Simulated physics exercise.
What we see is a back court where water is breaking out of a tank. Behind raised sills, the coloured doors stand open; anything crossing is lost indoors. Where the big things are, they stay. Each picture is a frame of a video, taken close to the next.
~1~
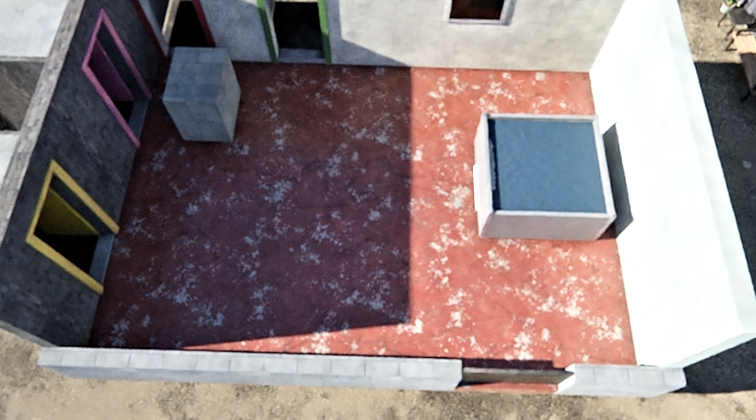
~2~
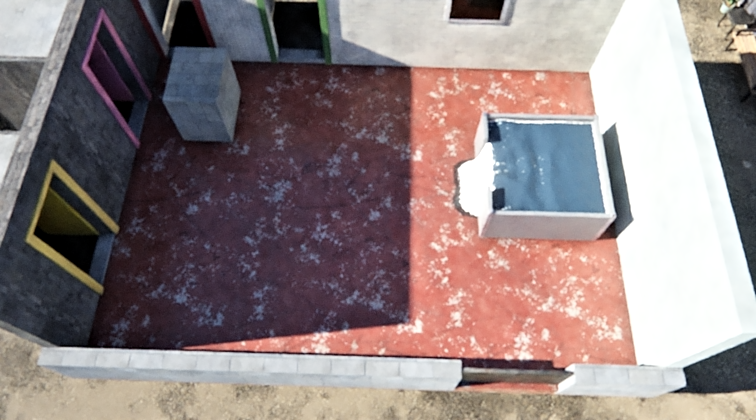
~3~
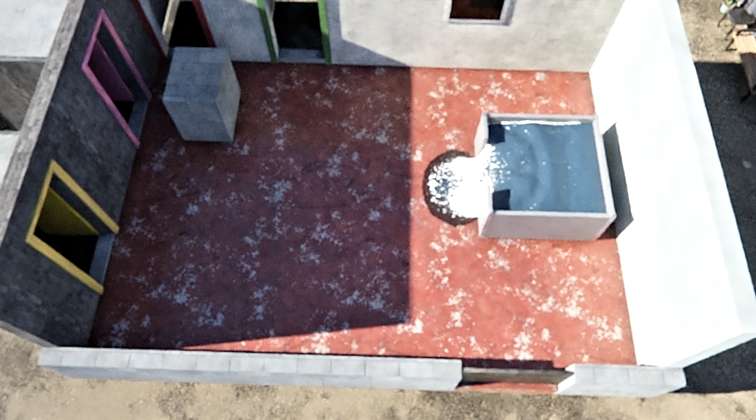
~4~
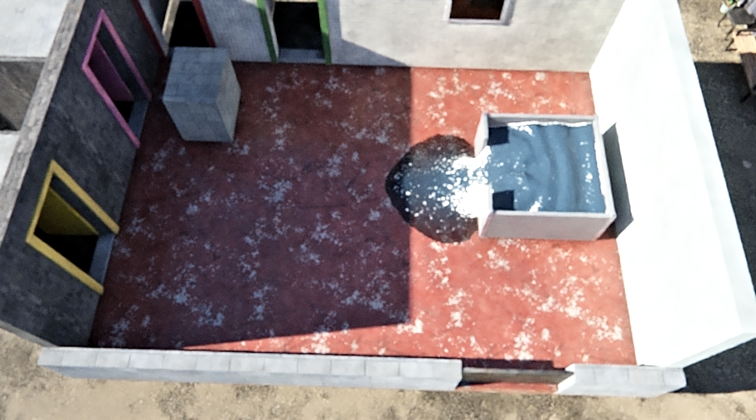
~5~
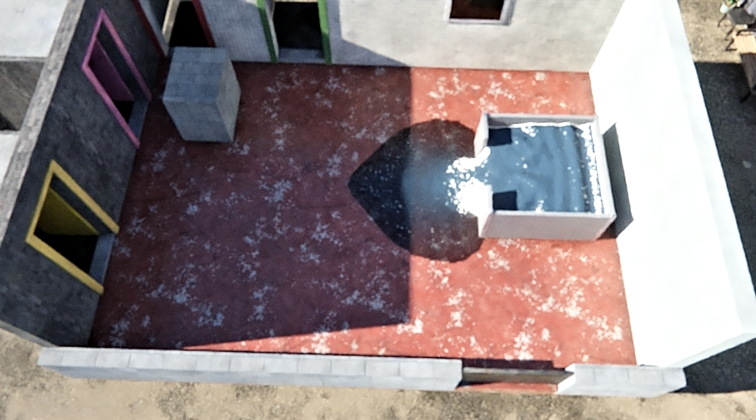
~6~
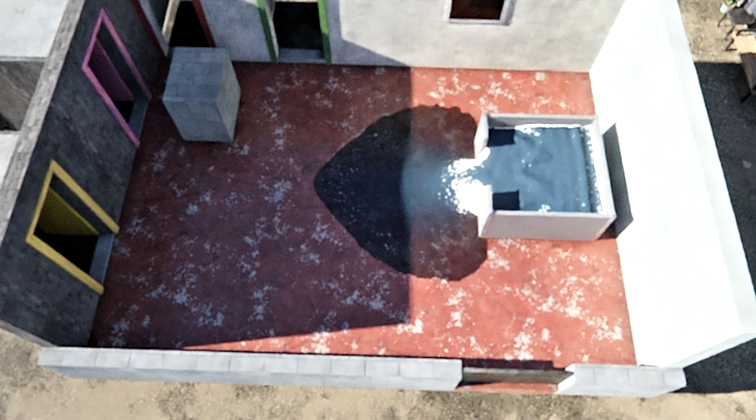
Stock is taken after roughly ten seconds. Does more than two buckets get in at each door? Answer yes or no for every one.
Yellow door: Yes, green door: No, pink door: Yes, red door: Yes.
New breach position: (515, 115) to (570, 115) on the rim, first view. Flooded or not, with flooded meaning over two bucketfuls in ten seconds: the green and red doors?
The green door remains below and the red door exceeds the limit.
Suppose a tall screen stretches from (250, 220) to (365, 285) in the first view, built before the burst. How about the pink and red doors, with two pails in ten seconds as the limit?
The pink door ends up above, while the red door ends up above.
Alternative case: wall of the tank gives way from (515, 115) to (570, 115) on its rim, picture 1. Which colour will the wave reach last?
Answer: The door marked yellow.
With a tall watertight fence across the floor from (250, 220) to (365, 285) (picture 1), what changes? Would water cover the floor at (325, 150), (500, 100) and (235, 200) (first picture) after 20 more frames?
Taking the three spots in turn, they are inundated, unwetted and inundated.
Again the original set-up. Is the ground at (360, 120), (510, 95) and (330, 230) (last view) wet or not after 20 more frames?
In that order the points end up soaked, high and dry and soaked.
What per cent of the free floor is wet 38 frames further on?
Some 75 per cent.
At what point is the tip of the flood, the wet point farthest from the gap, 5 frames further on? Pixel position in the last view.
The farthest wet point should be near (191, 196).
A moment on, water covers 40 % of the floor; the yellow door not reached, the green door not reached, the pink door not reached, the red door not reached.
Next, water covers 60 % of the floor; the yellow door wet at the sill, nothing in, the green door wet at the sill, nothing in, the pink door wet at the sill, nothing in, the red door not reached.
Then, water covers 70 % of the floor; the yellow door over two buckets in, the green door under two buckets in, the pink door under two buckets in, the red door under two buckets in.
Later, water covers 75 % of the floor; the yellow door far over two buckets in, the green door under two buckets in, the pink door over two buckets in, the red door over two buckets in.
In the end, water covers 95 % of the floor; the yellow door far over two buckets in, the green door under two buckets in, the pink door over two buckets in, the red door over two buckets in.
